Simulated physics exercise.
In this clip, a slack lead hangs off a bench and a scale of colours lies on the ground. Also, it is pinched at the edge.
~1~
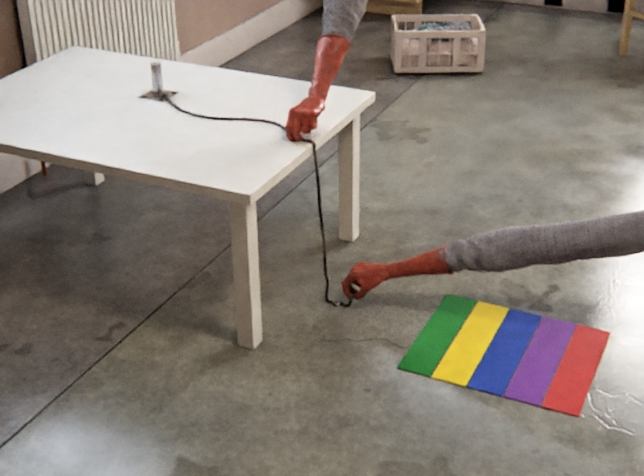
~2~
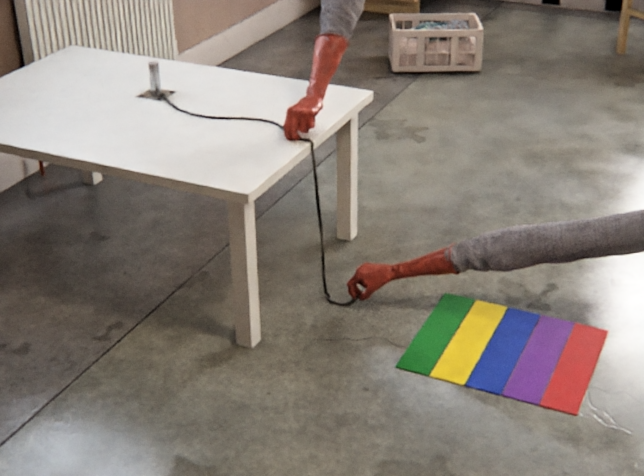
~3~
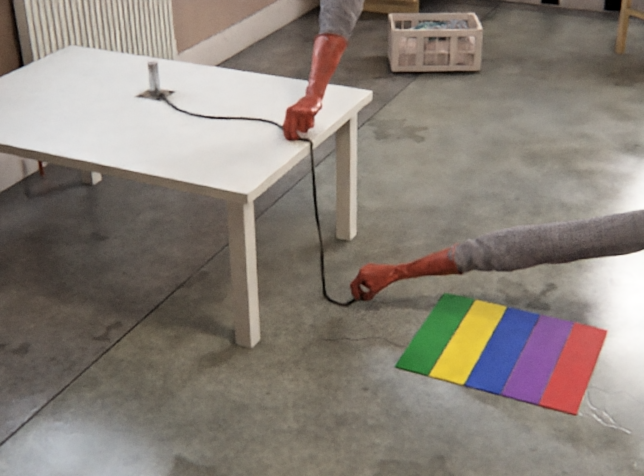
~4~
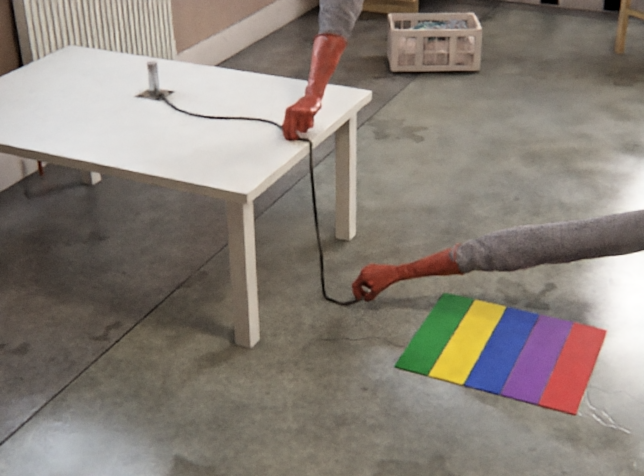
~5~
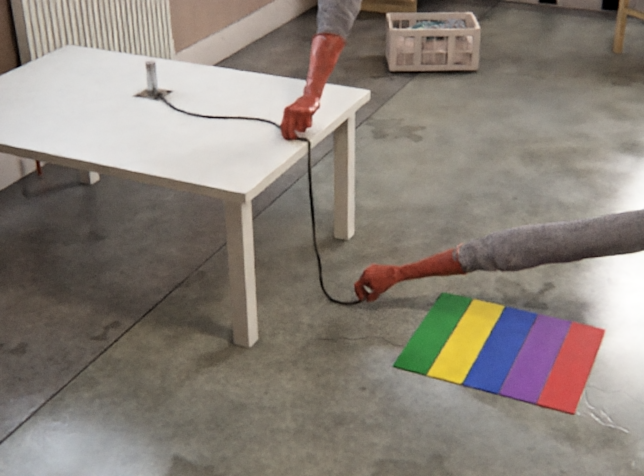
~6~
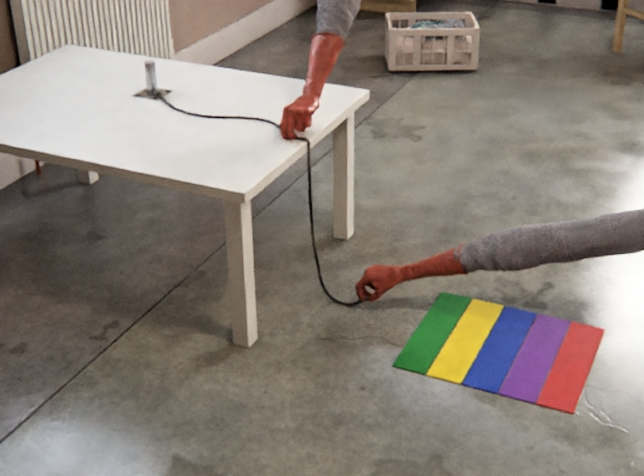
A dark cord hanging from a white table barely moves as one reddish hand pinches it at the edge and another shifts its lower end slightly right, near a green, yellow, blue, purple and red striped panel on the floor.
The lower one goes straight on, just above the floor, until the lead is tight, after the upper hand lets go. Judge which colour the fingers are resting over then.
The yellow strip.
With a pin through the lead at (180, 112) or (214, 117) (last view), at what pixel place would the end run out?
Per try (px, approx.): (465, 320), (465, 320).
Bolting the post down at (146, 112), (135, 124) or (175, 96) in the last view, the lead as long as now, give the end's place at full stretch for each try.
You'd find it around (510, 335), then (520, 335), and finally (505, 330).
Soon after, end near (415, 310); short of the strips.
After that, end near (453, 319); over green.
At the stop, end near (476, 325); over yellow. It halts on the yellow strip.
